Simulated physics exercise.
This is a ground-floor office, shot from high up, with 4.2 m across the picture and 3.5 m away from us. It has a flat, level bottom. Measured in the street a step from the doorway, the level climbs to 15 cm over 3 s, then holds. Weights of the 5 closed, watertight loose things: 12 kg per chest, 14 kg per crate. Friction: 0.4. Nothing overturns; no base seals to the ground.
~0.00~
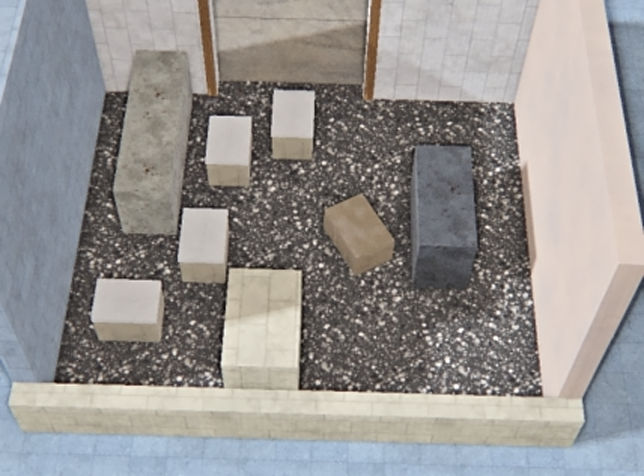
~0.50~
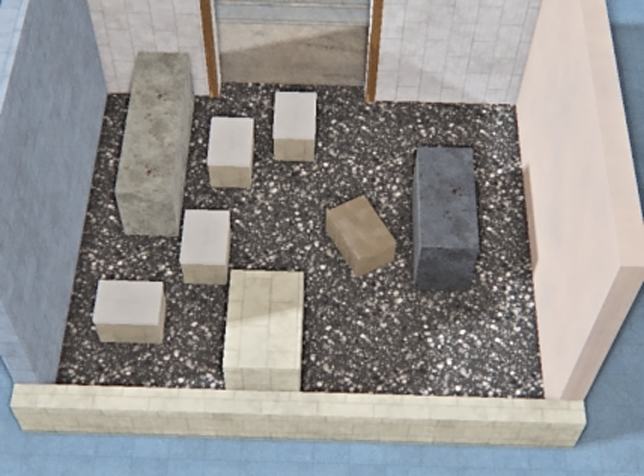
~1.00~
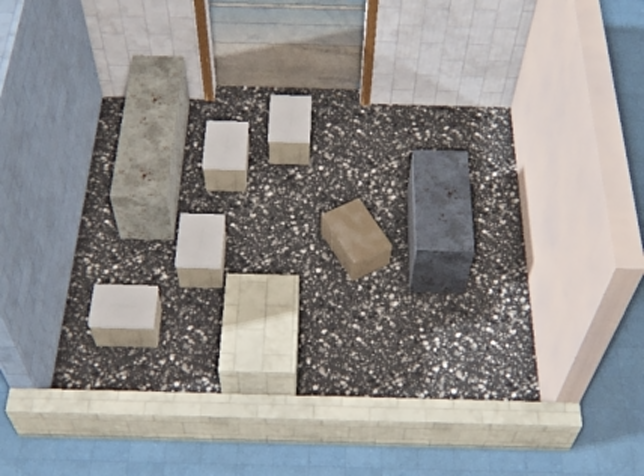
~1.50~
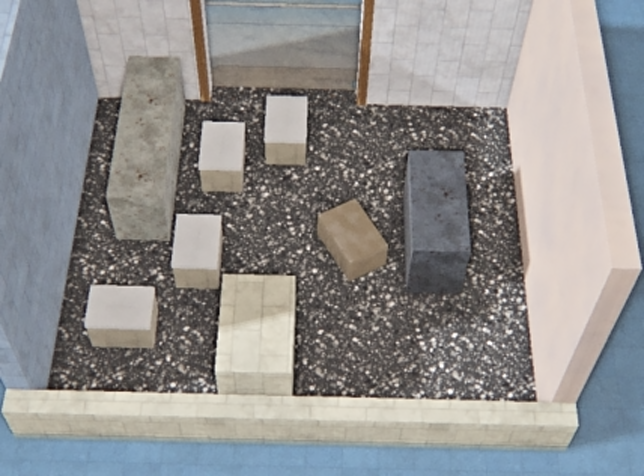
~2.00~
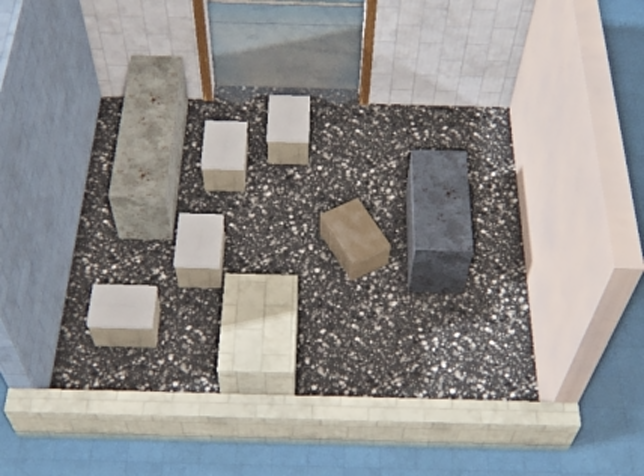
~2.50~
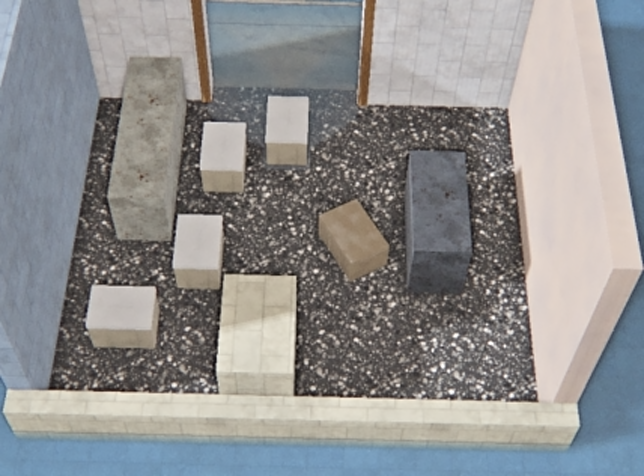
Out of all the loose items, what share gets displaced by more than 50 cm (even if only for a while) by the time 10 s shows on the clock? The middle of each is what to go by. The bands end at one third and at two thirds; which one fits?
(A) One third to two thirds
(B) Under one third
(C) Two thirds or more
(C) Two thirds or more.
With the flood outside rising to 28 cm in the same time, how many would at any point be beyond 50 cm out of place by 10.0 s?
That would give 5.
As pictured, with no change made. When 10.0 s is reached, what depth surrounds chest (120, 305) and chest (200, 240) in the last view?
First roughly 12 cm, second roughly 11 cm.
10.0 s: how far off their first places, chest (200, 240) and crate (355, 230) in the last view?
120 cm, 150 cm.
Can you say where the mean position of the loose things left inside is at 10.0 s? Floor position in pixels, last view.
Near (235, 366).
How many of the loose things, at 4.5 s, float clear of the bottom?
0.
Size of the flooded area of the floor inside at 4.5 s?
Wet area: Approx. 5.0 m2.
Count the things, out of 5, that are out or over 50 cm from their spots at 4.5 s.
At that time I count 2.
After 3.5 s 0 of 5 are over 50 cm from their spots; 0 afloat.
After 4.5 s 2 of 5 are over 50 cm from their spots; 0 afloat.
After 7.0 s 4 of 5 are over 50 cm from their spots; 2 afloat.
After 10.0 s 5 of 5 are over 50 cm from their spots, and 5 have been at some point; 5 afloat.
